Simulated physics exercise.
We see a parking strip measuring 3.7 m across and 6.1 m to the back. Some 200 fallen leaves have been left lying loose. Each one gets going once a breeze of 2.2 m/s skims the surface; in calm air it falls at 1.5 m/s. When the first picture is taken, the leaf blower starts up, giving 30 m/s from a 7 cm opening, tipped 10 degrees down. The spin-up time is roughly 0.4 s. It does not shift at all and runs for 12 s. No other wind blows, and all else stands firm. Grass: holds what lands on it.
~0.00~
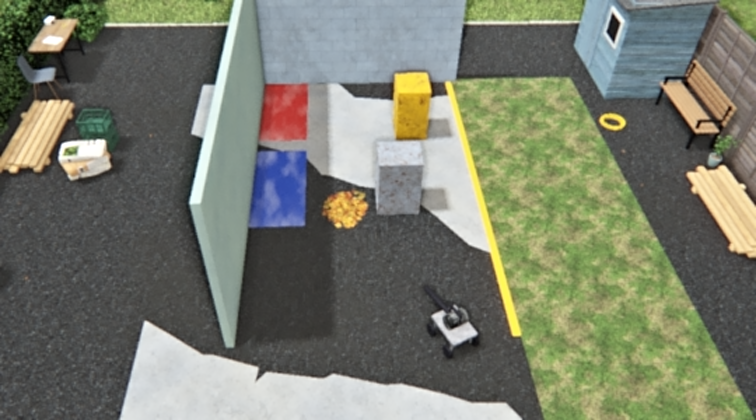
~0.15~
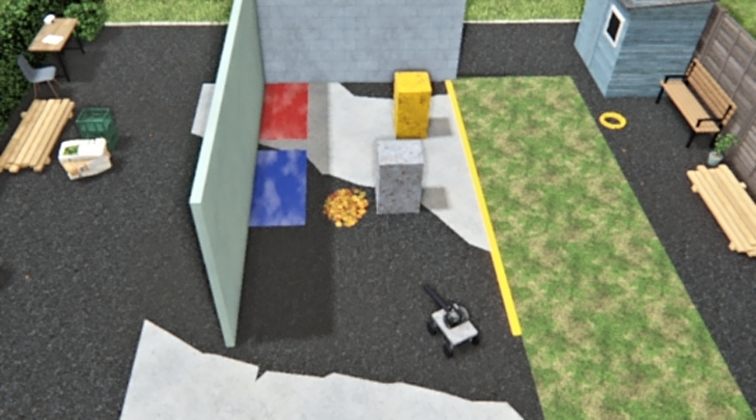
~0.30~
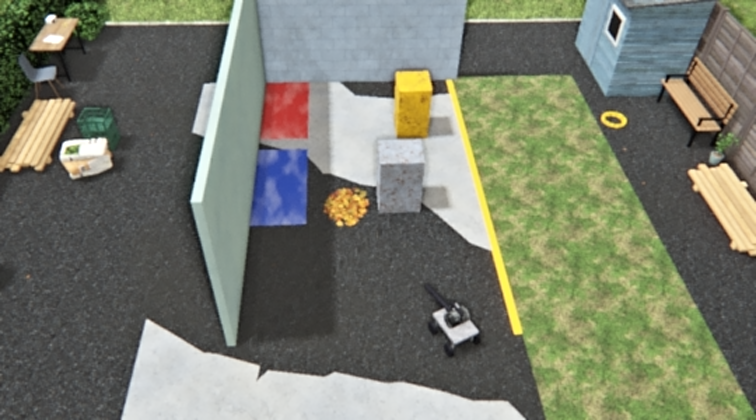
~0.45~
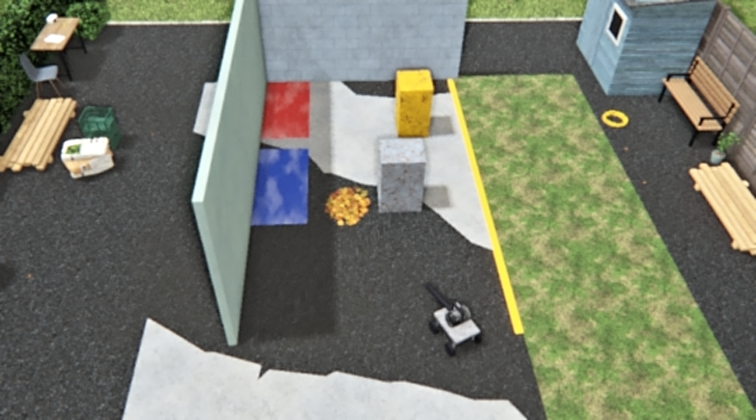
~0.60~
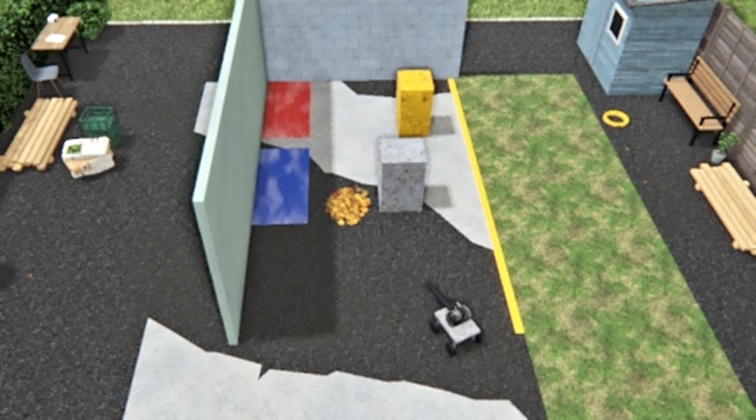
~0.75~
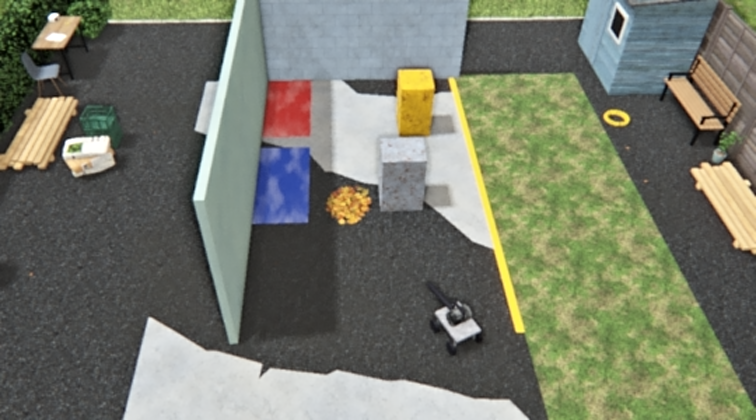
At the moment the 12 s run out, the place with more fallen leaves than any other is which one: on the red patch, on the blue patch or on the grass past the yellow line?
That is the red one.
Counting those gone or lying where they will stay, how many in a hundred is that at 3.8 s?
Close to 5 % of them.
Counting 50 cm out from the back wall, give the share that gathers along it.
4 per cent.
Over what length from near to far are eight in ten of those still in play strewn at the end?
2.0 m, roughly.
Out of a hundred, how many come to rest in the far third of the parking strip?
80 %.
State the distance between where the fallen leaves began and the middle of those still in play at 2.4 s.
The centre ends up some 1.8 m from the start.
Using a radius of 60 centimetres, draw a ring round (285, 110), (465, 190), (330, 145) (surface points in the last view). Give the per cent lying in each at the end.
Roughly 50 %, 0 % and 0 %, in that order.
After 2.4 s, 0 % are on the grass past the yellow line, 18 % on the red patch and 40 % on the blue patch; the middle of those still in play is near (294, 144); 0 % have settled or left.
After 3.8 s, 0 % are on the grass past the yellow line, 50 % on the red patch and 26 % on the blue patch; the middle of those still in play is near (282, 132); 6 % have settled or left.
After 6.6 s, 0 % are on the grass past the yellow line, 60 % on the red patch and 22 % on the blue patch; the middle of those still in play is near (283, 125); 14 % have settled or left.
After 12.0 s, at the end, 0 % are on the grass past the yellow line, 64 % on the red patch and 18 % on the blue patch; the middle of those still in play is near (278, 118).
